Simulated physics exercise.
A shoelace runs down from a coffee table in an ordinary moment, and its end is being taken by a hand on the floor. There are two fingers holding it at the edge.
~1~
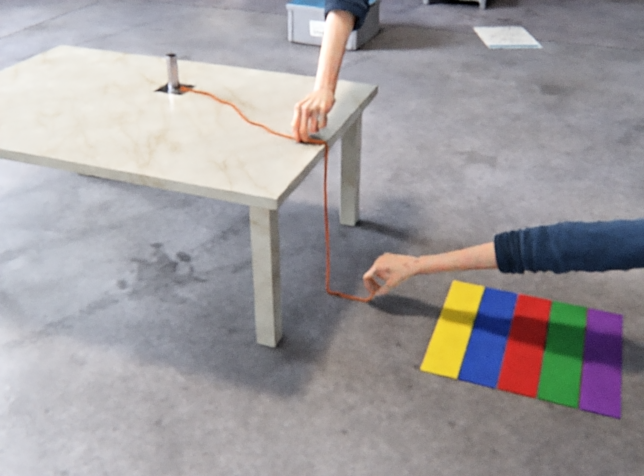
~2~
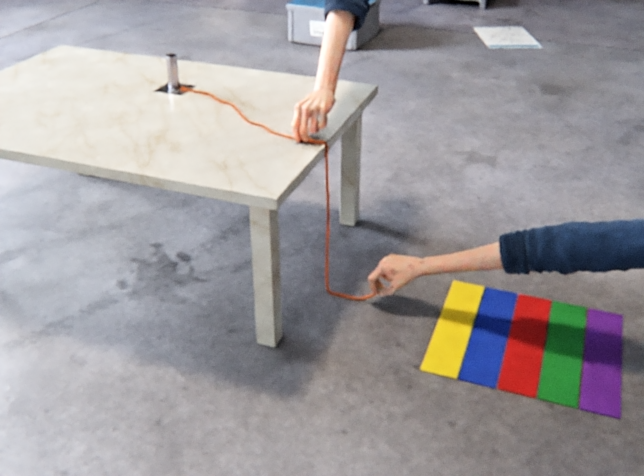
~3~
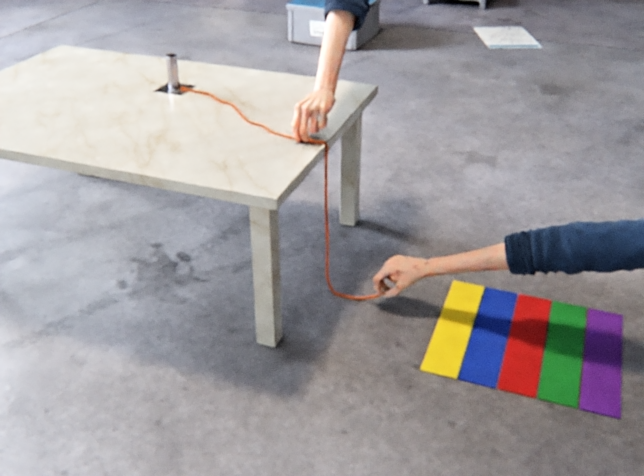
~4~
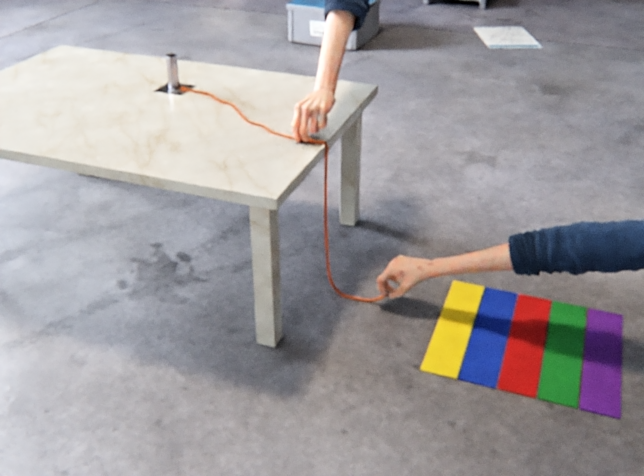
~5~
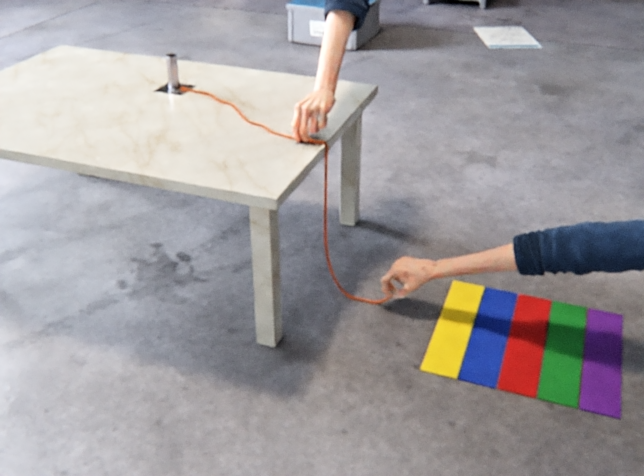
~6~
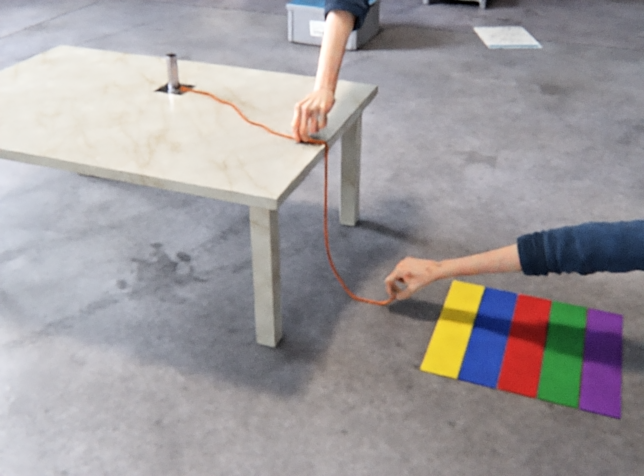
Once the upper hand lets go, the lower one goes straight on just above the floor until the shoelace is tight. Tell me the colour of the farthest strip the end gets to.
The farthest it gets is blue.
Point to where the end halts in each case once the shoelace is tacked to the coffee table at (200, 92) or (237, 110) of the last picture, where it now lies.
In order, the pixels are (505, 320) and (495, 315).
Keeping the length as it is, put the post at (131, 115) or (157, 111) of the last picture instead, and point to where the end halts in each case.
The places are (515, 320) and (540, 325).
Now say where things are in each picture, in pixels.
In the first frame, end (375, 291); yellow (444, 356); blue (482, 364); red (520, 374); green (560, 383); purple (601, 393).
In the second frame, end (379, 292); shoelace through (206, 94) (240, 113) (278, 134) (327, 167) (328, 227) (327, 286).
In the third frame, end (384, 293).
In the fourth frame, end (388, 294); shoelace through (206, 94) (240, 113) (278, 134) (326, 167) (326, 227) (333, 286).
In the fifth frame, end (392, 295).
In the sixth frame, end (396, 296); shoelace through (206, 94) (240, 113) (278, 134) (326, 167) (326, 227) (344, 286).
Soon after, end near (439, 305); short of the strips.
After that, end near (476, 313); over blue.
At the stop, end near (499, 318); over blue. It gets as far as the blue strip.
